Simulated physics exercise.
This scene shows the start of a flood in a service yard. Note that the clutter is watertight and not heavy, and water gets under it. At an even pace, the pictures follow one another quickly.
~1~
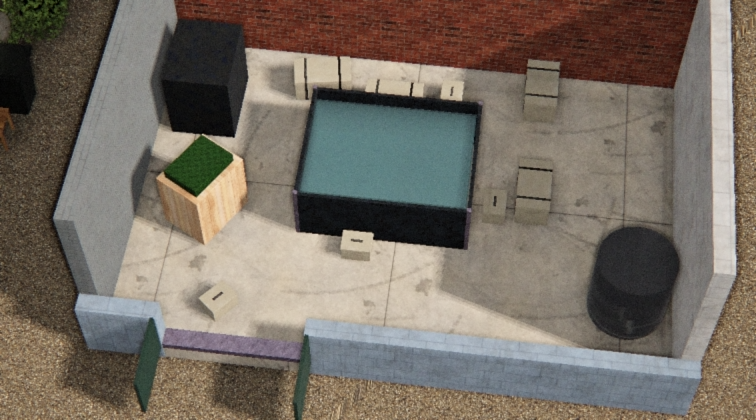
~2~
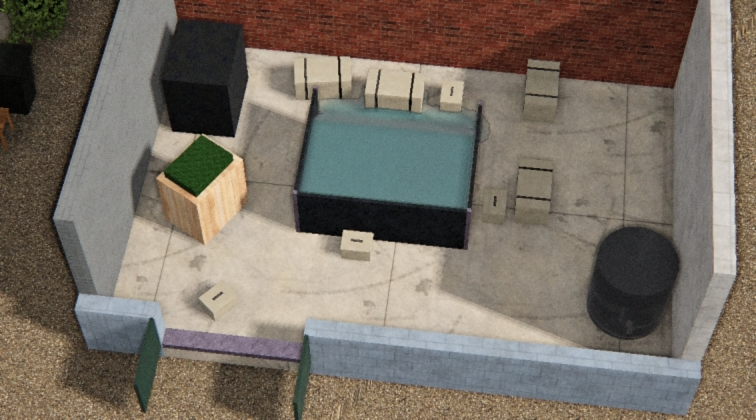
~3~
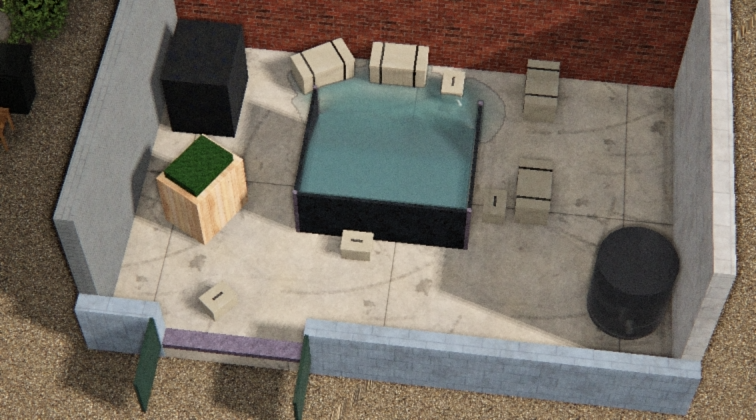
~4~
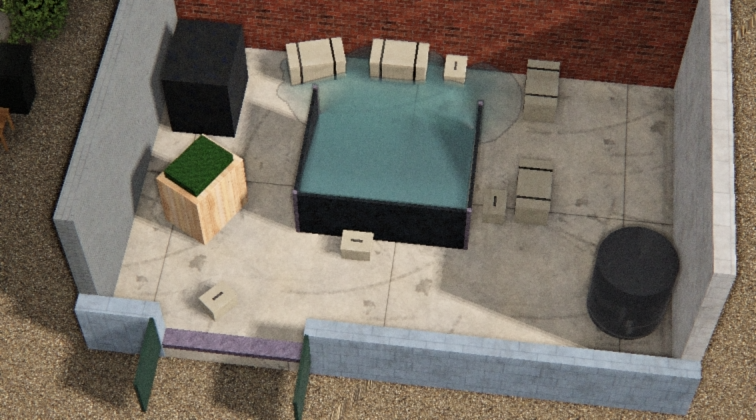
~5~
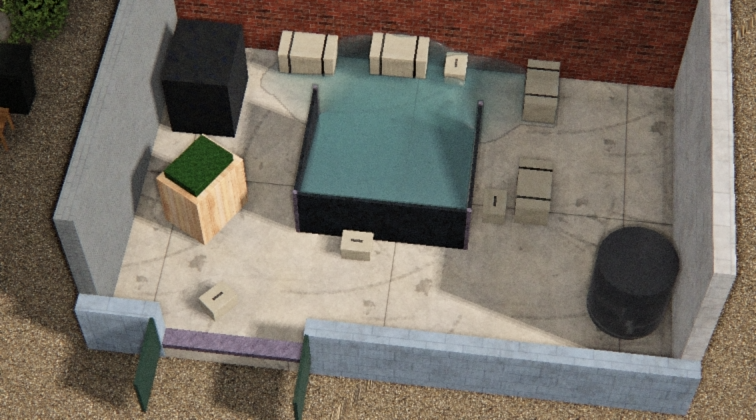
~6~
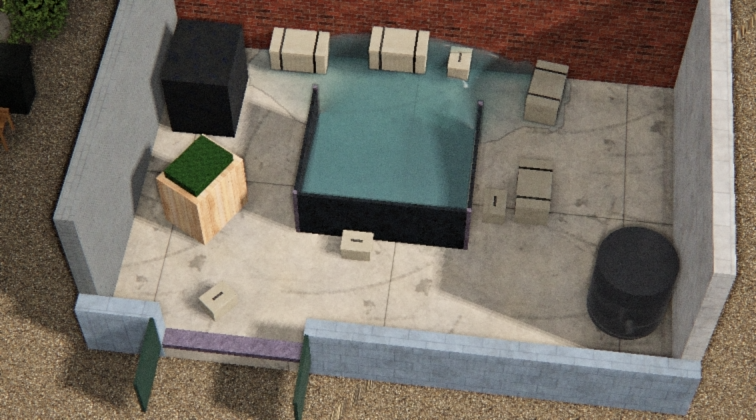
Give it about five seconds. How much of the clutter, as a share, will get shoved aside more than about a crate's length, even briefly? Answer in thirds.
One to two thirds.
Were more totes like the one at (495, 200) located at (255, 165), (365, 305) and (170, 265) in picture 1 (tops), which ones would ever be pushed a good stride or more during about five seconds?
One by one: Knocked well away; hardly budges; hardly budges.
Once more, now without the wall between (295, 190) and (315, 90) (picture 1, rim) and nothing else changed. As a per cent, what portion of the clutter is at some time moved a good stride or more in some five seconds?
By my reckoning, around 60 percent.
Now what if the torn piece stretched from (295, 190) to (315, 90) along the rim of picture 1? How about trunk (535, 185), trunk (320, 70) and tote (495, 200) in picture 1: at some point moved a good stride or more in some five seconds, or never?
Here is how they go, in order: Fails to go that far, dislodged that far, and fails to go that far.
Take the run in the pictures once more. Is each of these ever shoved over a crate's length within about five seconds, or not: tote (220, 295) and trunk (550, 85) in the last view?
One by one, first passed the mark, second passed the mark.
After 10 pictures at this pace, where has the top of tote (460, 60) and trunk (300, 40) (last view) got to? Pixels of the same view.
Look for them at about (666, 162) and about (272, 42).
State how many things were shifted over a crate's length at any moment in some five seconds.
I count 5 of them.
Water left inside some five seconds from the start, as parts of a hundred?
96 %.
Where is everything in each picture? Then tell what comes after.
In the first frame, a trunk at (394, 93) rests on the ground; a trunk at (322, 70), on the bottom; 0 of 8 have shifted.
In the second frame, a trunk at (395, 83) rests on the ground, close to its start; a trunk at (322, 70) rests on the ground; 1 of 8 have shifted.
In the third frame, a trunk at (399, 56) rests on the ground, a stride from its start; a trunk at (322, 58), on the bottom, close to its start; 3 of 8 have shifted.
In the fourth frame, a trunk at (399, 53) floats, a stride from its start; a trunk at (316, 52), on the bottom, a stride from its start; 3 of 8 have shifted.
In the fifth frame, a trunk at (400, 47) floats, a stride from its start; a trunk at (308, 45) rests on the ground, a stride from its start; 3 of 8 have shifted.
In the sixth frame, a trunk at (399, 41) floats, a stride from its start; a trunk at (299, 42), on the bottom, a stride from its start; 4 of 8 have shifted.
A moment on, 3 of 8 are well off their spots; 2 afloat.
Next, 4 of 8 are well off their spots; 3 afloat.
Later, 4 of 8 are well off their spots; 4 afloat.
In the end, 4 of 8 are well off their spots, and 5 have been at some point; 6 afloat.
